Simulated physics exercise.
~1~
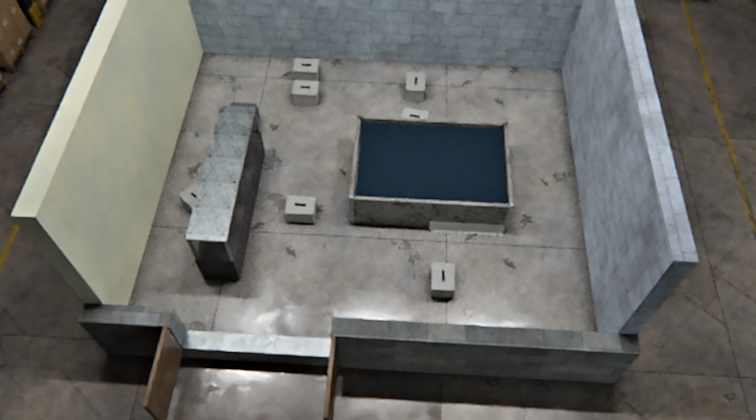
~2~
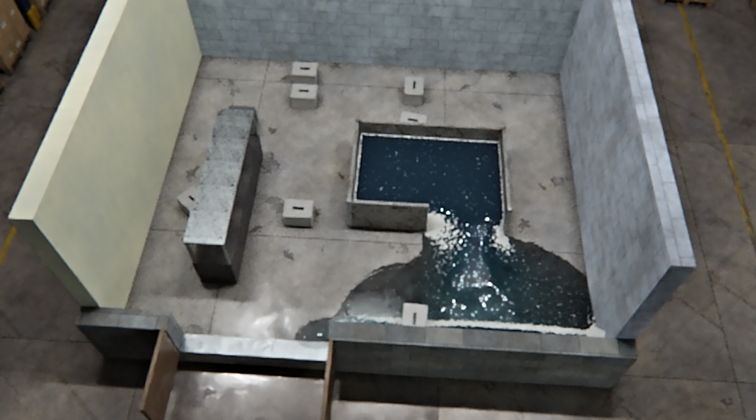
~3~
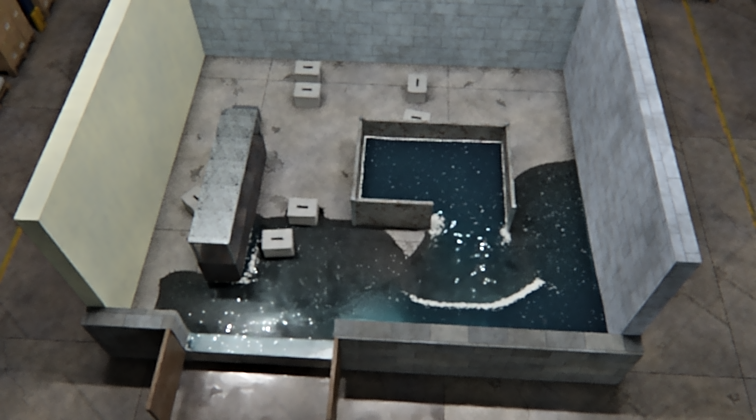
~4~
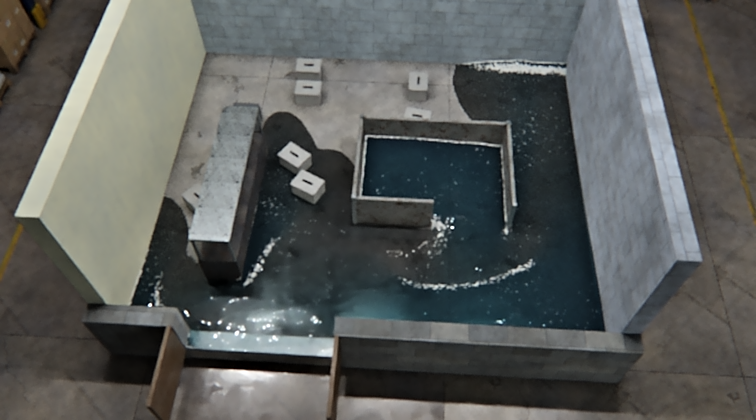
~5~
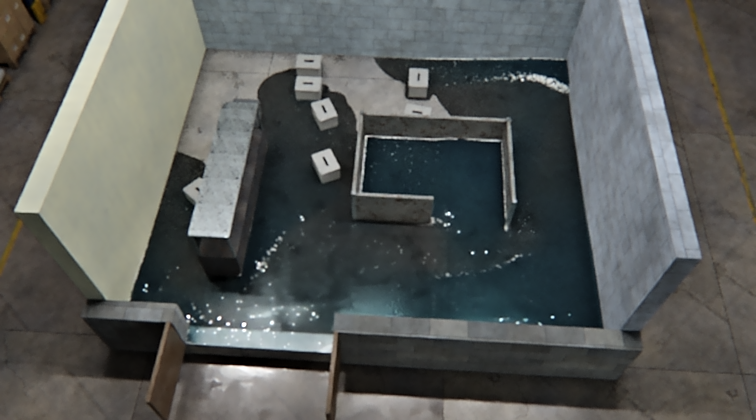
A large tank of dark water stood in a walled bay until part of its near wall gave way, sending water spreading across the floor and around the back, where a couple of pale boxes drifted up toward the others and ended up out of place.
